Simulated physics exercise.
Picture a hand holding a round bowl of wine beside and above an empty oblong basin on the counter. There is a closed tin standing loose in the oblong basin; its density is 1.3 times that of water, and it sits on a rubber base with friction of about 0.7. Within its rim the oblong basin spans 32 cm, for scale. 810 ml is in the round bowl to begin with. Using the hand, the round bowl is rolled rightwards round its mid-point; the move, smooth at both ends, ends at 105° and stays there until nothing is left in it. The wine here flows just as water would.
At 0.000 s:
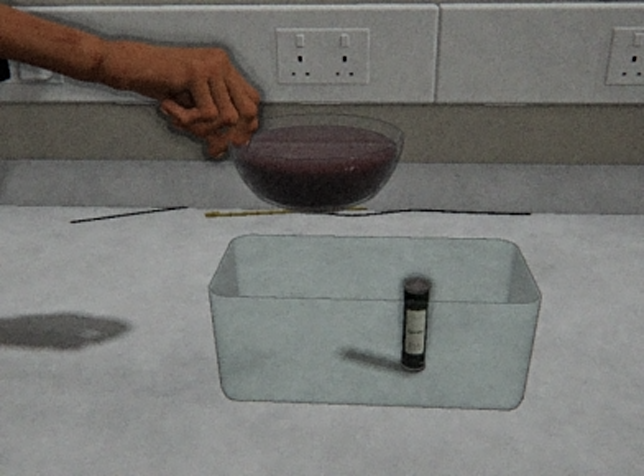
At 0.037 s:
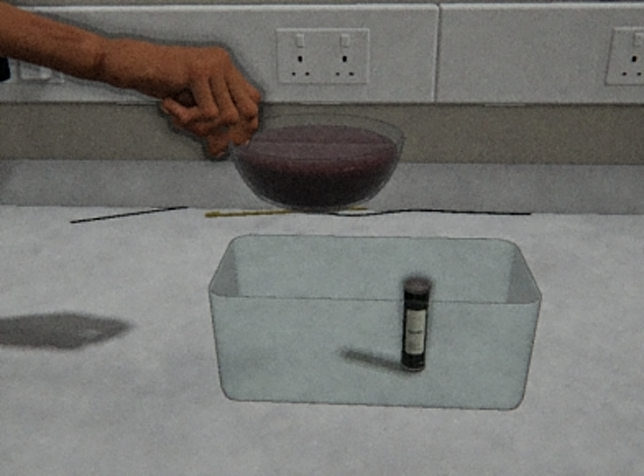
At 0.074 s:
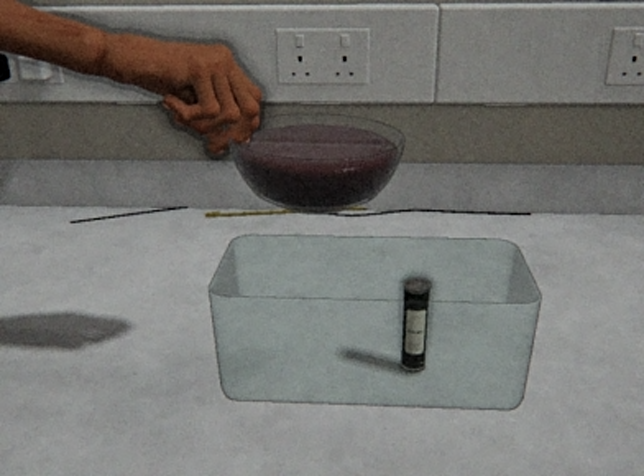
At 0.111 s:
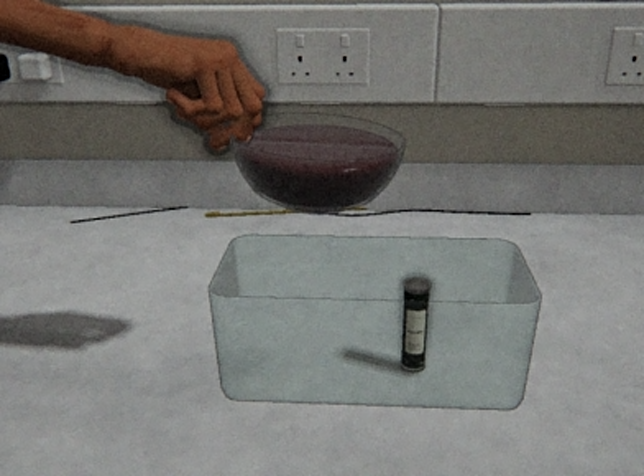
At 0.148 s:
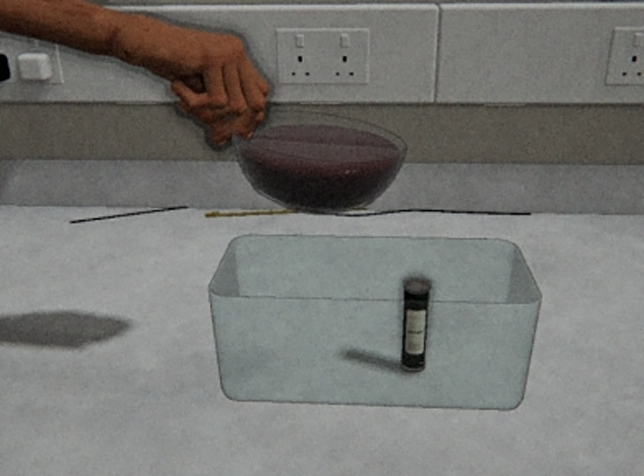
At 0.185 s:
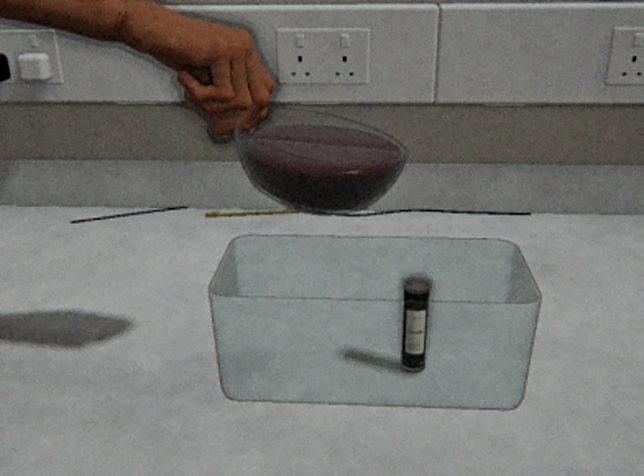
A hand held a round glass bowl of dark red liquid above and behind an oblong basin with a small closed tube standing inside, then slowly tilted the bowl slightly to the right.
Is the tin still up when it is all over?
Yes, the tin stays standing.
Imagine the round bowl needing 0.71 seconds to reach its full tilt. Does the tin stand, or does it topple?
Then the tin does not tip.
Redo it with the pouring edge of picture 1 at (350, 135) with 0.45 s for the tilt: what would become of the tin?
Then the tin comes down.
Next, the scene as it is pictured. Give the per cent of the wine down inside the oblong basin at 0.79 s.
Around 92 per cent of the whole.
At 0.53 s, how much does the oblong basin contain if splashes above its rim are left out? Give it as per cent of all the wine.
Some 32 per cent.
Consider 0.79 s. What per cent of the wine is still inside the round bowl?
I reckon near 0 per cent still sits there.
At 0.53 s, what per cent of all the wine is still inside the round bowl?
Fraction remaining: Approx. 30 per cent.
Then, 0.53 s in, the tilt is 73° and 30 per cent is still to pour; the tin stands where it began.
Then, 0.79 s in, the tilt is 104° and 0 per cent is still to pour; the tin stands where it began.
Then, 1.06 s in, the tilt is 105° and 0 per cent is still to pour; the tin stands where it began.
Then, 1.35 s in, the tilt is 105° and 0 per cent is still to pour; the tin stands where it began.
Finally, the tin stands where it began.
